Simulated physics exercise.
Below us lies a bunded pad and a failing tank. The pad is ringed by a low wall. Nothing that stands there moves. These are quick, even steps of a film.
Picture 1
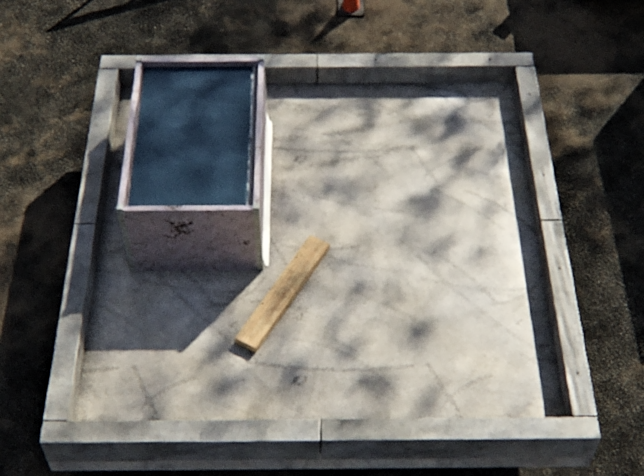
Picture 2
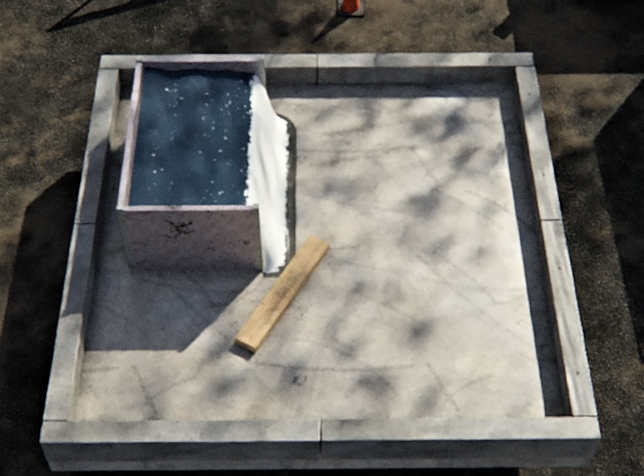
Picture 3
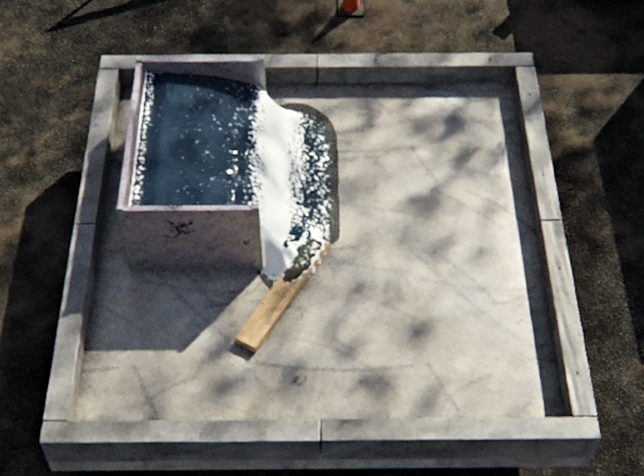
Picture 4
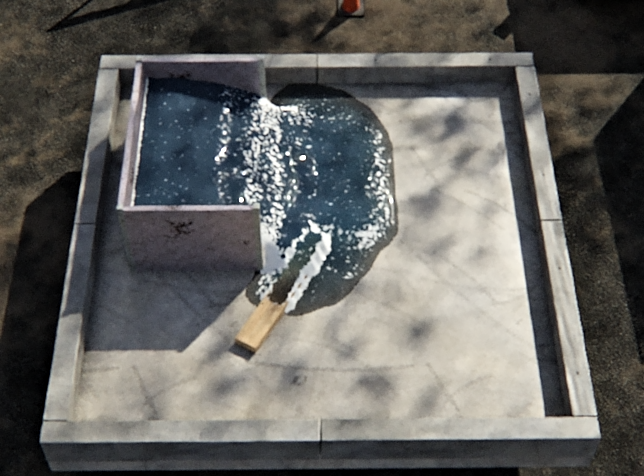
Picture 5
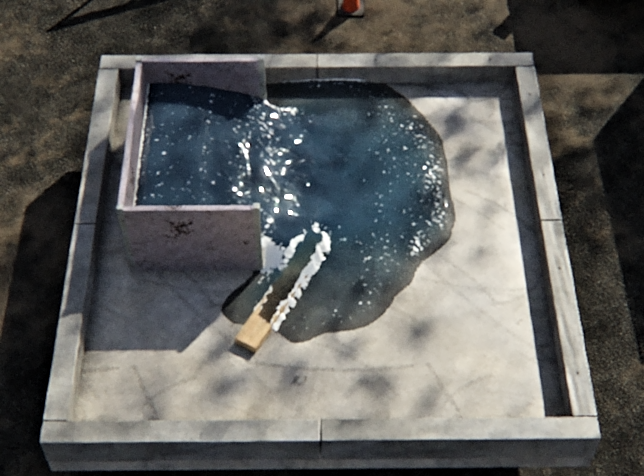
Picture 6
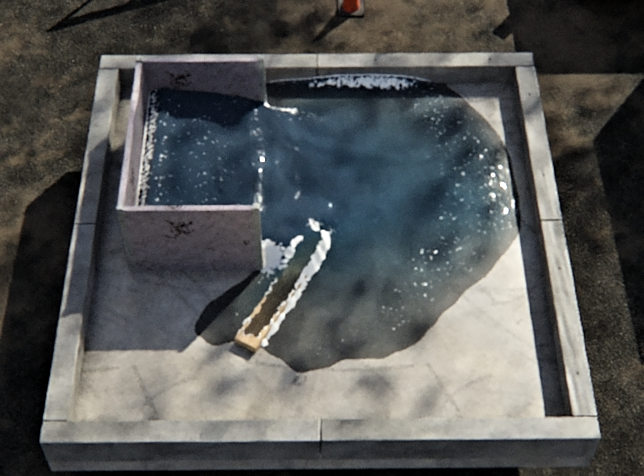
We see an open tank of dark water on a low-walled pad as its right side opens, and water pours out, spreading rightward across the pale floor, around a wooden plank, and along the back wall.
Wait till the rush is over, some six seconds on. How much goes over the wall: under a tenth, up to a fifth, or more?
It loses from a tenth to a fifth.
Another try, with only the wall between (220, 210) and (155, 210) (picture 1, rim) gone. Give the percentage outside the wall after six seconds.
I make it 8 per cent.
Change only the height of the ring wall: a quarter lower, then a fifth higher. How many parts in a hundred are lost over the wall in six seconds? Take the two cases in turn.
About 24 and 8 per cent.
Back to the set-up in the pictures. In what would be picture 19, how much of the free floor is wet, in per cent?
Near 75 in a hundred.
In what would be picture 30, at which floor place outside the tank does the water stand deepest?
Near (515, 429).
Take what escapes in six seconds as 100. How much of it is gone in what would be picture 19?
About 90 per cent.
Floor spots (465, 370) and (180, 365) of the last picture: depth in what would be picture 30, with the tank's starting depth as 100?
In that order: 20 and 8 per cent.
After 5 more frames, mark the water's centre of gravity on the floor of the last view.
Roughly at (329, 192).
A moment on, water covers 50 % of the floor; the low wall has let 0 % over.
Next, water covers 55 % of the floor; the low wall has let 1 % over.
Then, water covers 65 % of the floor; the low wall has let 13 % over.
Later, water covers 70 % of the floor; the low wall has let 14 % over.
In the end, water covers 80 % of the floor; the low wall has let 14 % over.
